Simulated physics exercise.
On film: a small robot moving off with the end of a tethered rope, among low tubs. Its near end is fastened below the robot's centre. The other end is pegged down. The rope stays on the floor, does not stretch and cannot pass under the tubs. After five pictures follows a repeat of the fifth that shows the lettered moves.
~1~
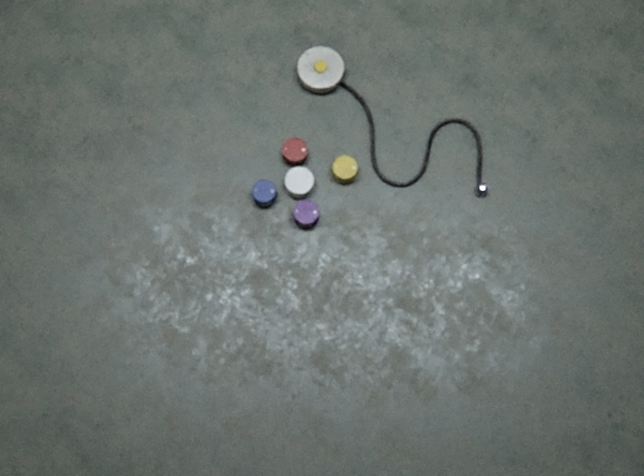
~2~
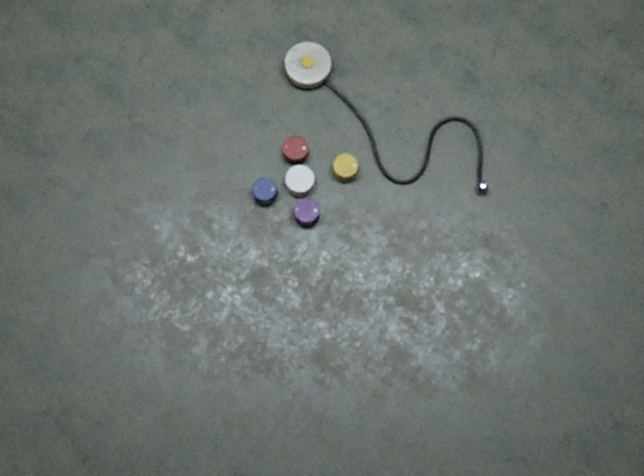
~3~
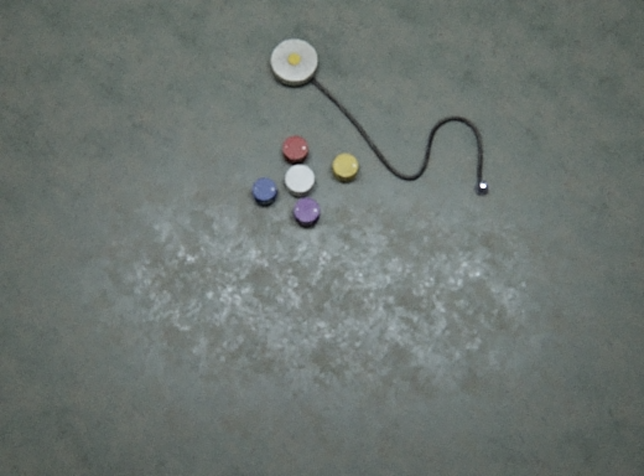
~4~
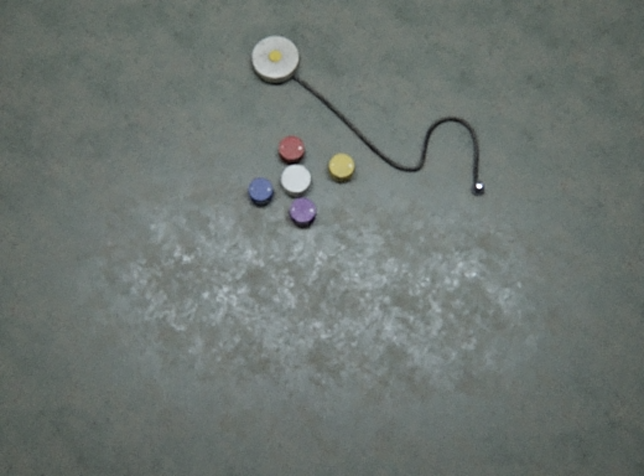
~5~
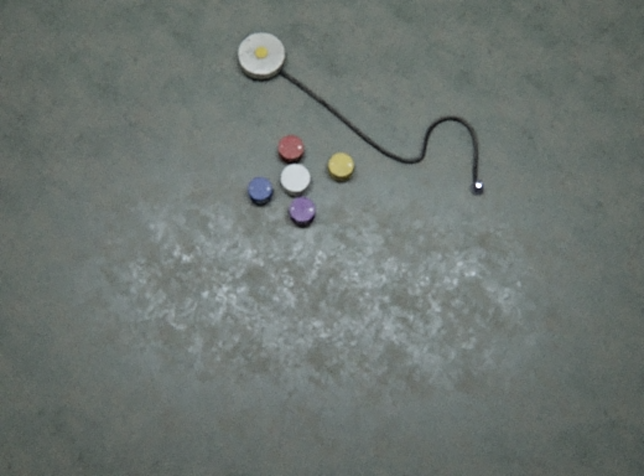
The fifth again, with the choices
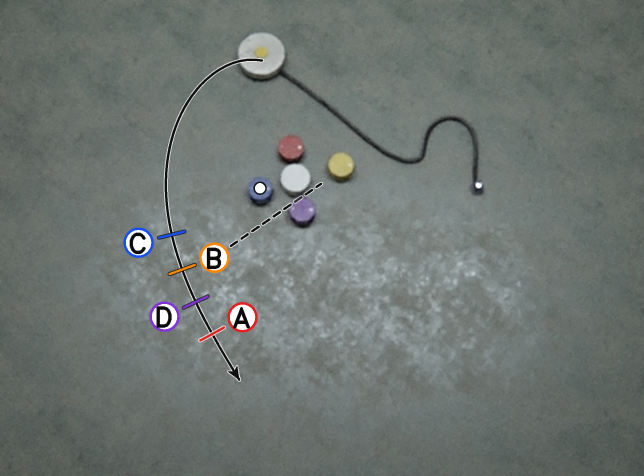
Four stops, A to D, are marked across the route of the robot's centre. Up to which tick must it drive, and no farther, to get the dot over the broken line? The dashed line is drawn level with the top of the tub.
The dot is across by A.
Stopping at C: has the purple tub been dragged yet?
No.
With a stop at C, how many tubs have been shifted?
The count is none.
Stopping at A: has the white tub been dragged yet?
Yes.
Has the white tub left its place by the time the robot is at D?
Yes.
On the copy, A at (212, 334); B at (182, 270); C at (172, 235); D at (196, 302); the dashed line at (276, 215); the route from (262, 61) via (166, 199) to (239, 380); the white dot at (260, 188).
On A. First, robot (176, 120); blue tub (260, 191).
Then, robot (172, 236); blue tub (260, 191).
Finally, robot (211, 332); white tub (301, 207); purple tub (307, 232); yellow tub (347, 186); blue tub (283, 226); red tub (322, 191); the dot on the blue tub is over the dashed line.
By contrast, B leaves the dotted tub short, at (261, 191); C leaves the dotted tub short, at (260, 191); D leaves the dotted tub short, at (273, 205).
